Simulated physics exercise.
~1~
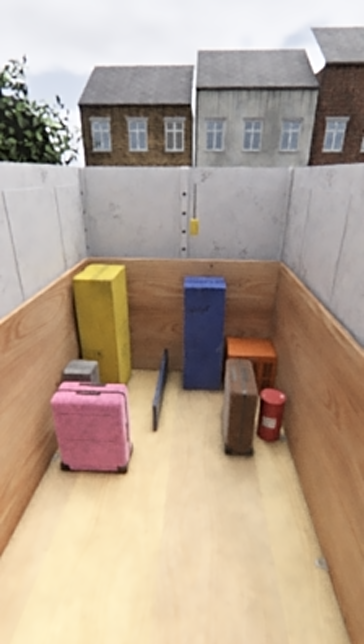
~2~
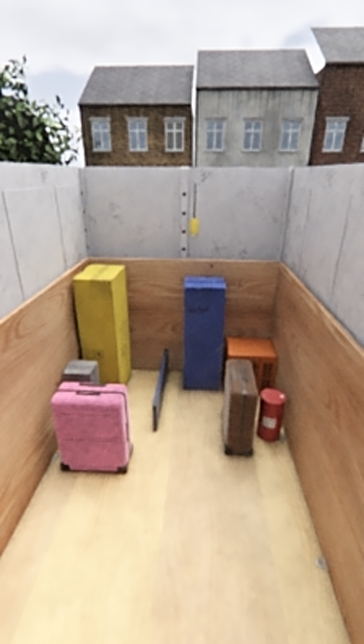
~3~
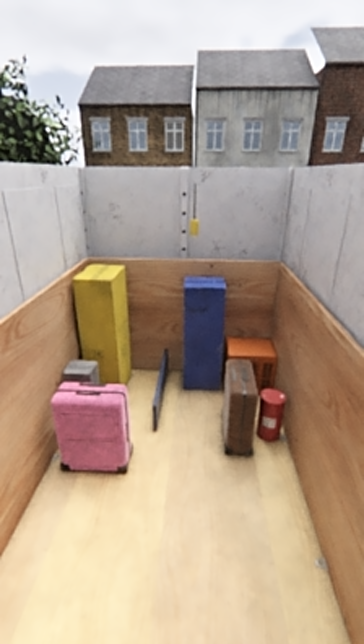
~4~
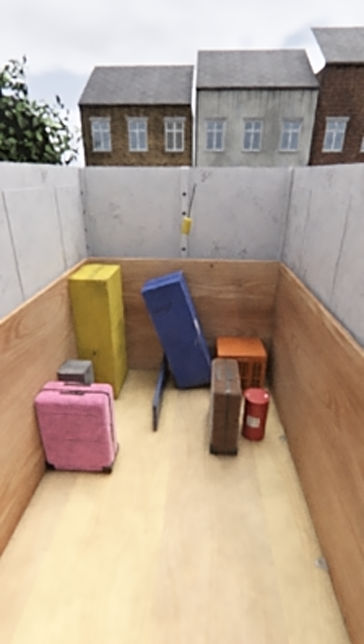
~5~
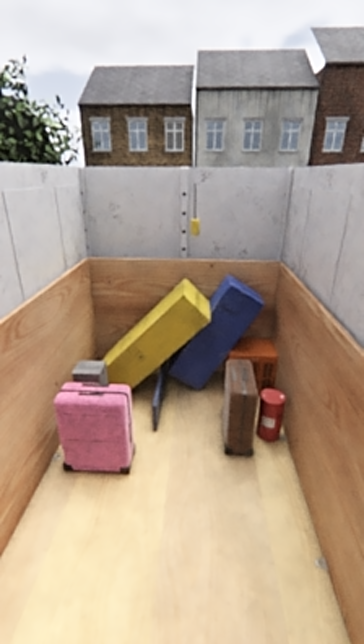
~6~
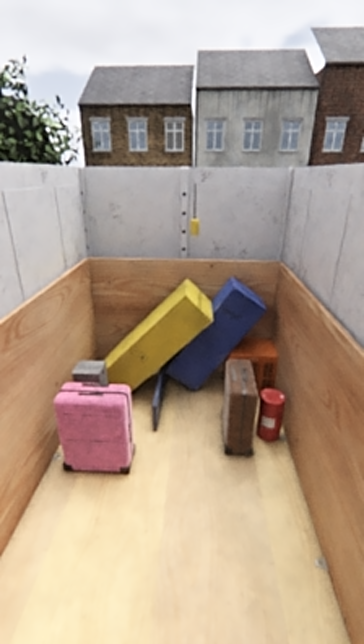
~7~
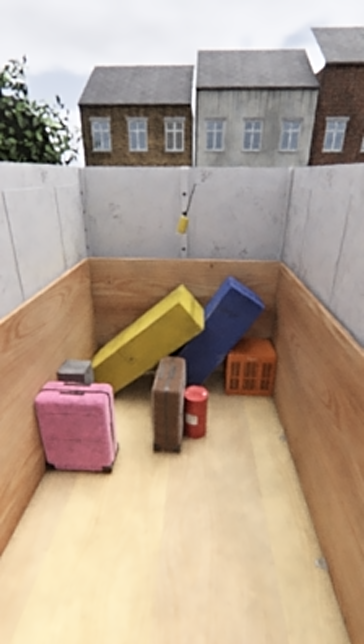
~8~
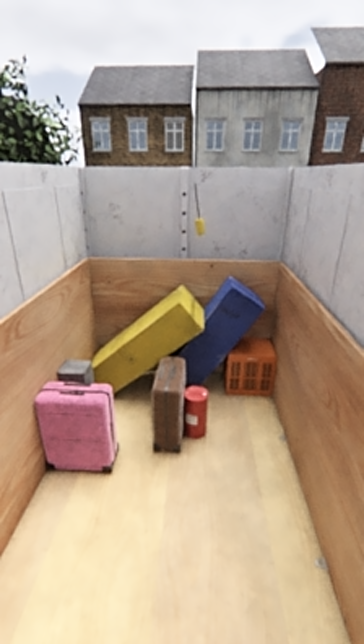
In the open load bay of a van, the tall blue box tipped left, then swung right as the yellow box toppled against it, and finally the brown case and red canister slid left, staying upright beside the two slanting boxes.
